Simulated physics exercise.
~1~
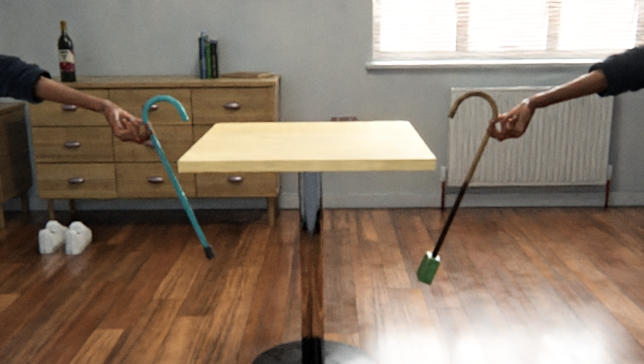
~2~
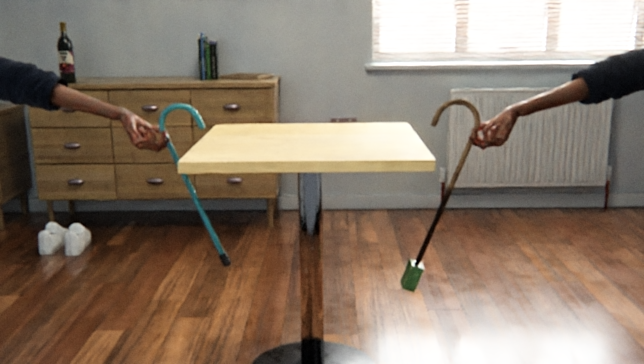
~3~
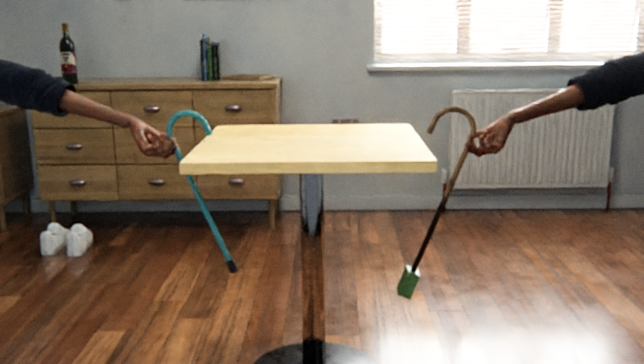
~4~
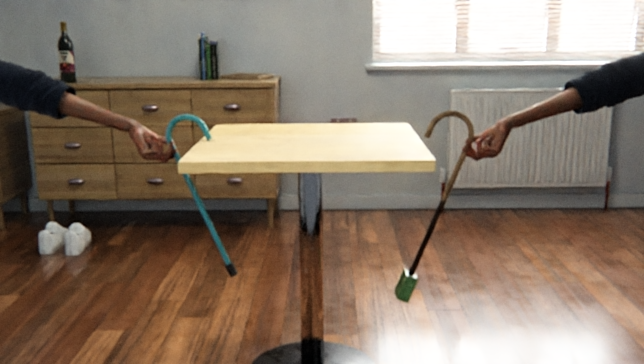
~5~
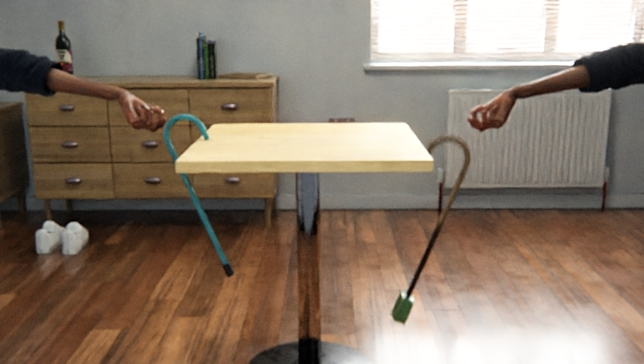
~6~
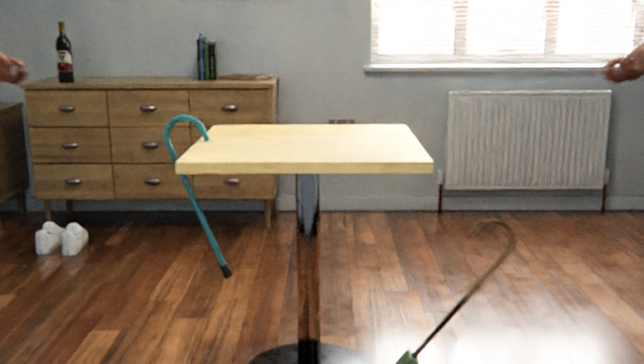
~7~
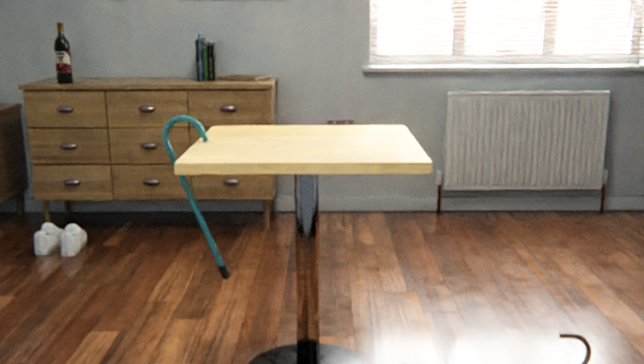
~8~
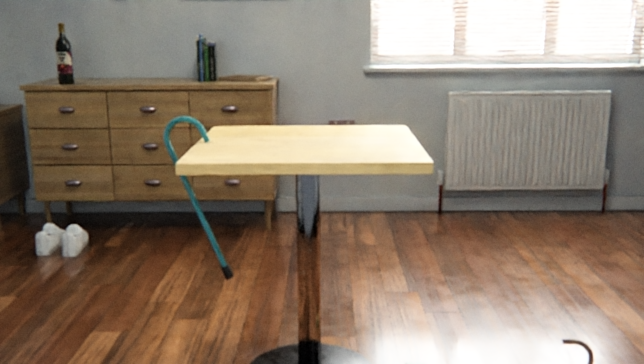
A turquoise cane and a brown cane with a green brush-like end were brought by two hands to opposite edges of a small table and released; the turquoise one stayed hooked on the left, while the other slipped off the right and fell to the floor.
